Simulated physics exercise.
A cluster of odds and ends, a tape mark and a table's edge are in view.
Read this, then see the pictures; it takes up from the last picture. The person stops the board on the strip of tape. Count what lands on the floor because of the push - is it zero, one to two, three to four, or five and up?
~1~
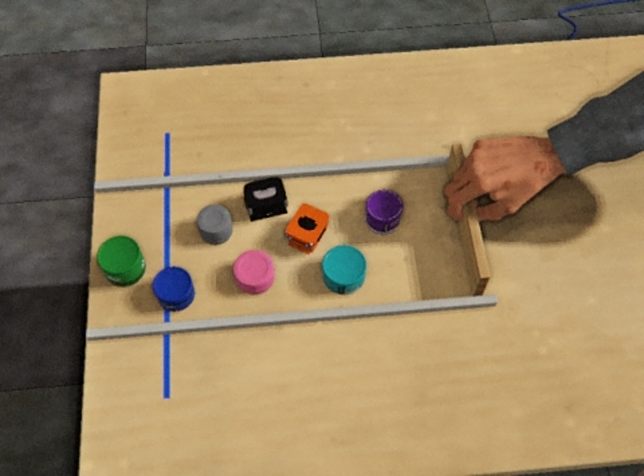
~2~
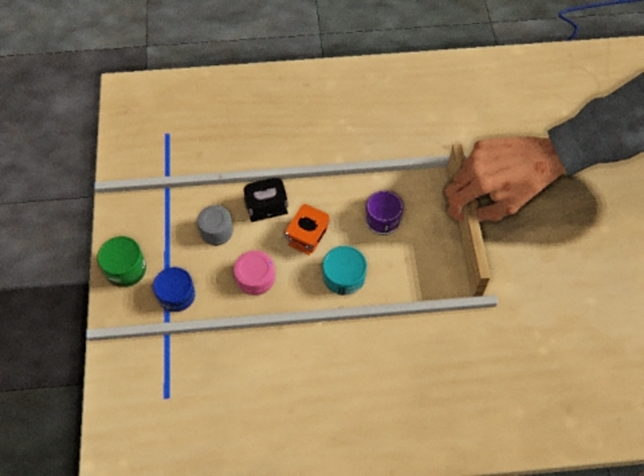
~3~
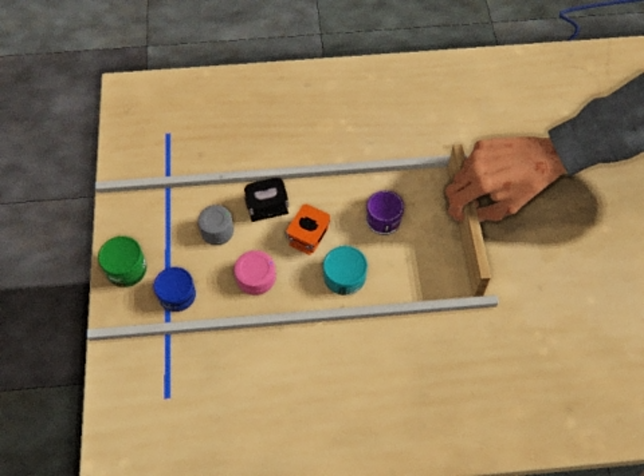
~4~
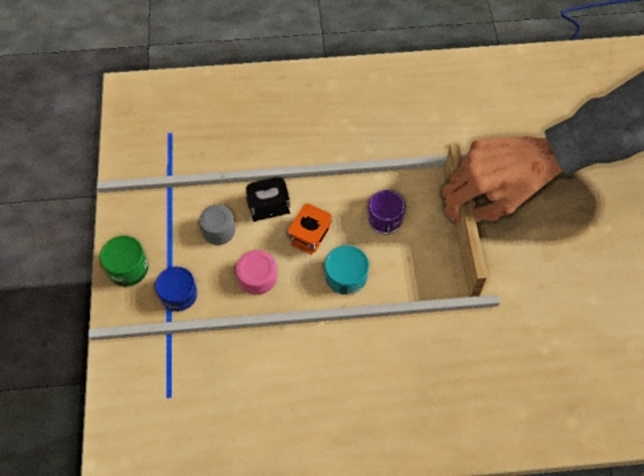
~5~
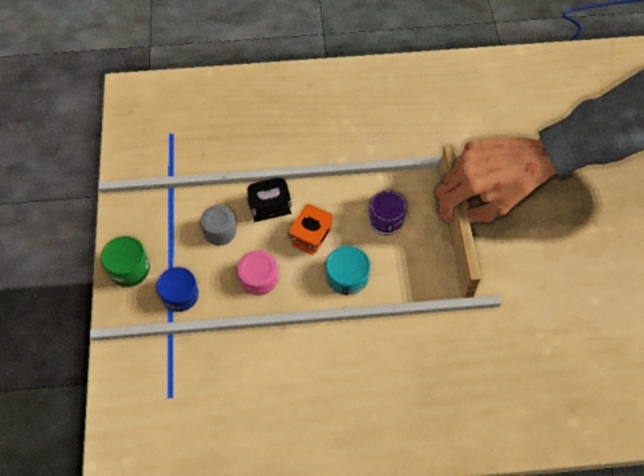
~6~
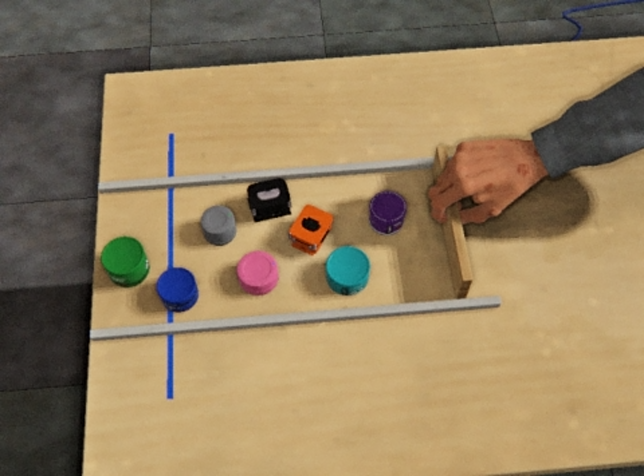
The count is one to two.
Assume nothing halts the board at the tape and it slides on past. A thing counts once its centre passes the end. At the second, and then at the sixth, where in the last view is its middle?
The middle is at about (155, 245), later at about (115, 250).
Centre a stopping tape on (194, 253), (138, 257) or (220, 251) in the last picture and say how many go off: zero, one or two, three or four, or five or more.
So, one after another, I'd give none; three or four; zero.
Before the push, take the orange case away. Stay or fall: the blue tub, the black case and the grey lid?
As for the blue tub, it holds; the black case holds; and the grey lid holds.
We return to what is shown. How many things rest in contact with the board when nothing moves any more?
My count gives 3.
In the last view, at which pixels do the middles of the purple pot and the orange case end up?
(151, 224) and (135, 253).
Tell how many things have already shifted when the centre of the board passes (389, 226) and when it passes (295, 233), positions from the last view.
Counts: 1, 5.
Soon after, none off yet; green tub at rest near (126, 263); blue tub at rest near (178, 290); grey lid at rest near (219, 226).
After that, none off yet; green tub at rest near (126, 263); blue tub moving near (166, 293); grey lid displaced a little near (208, 221).
In the end, the number that fall off is one or two; gone, green tub.
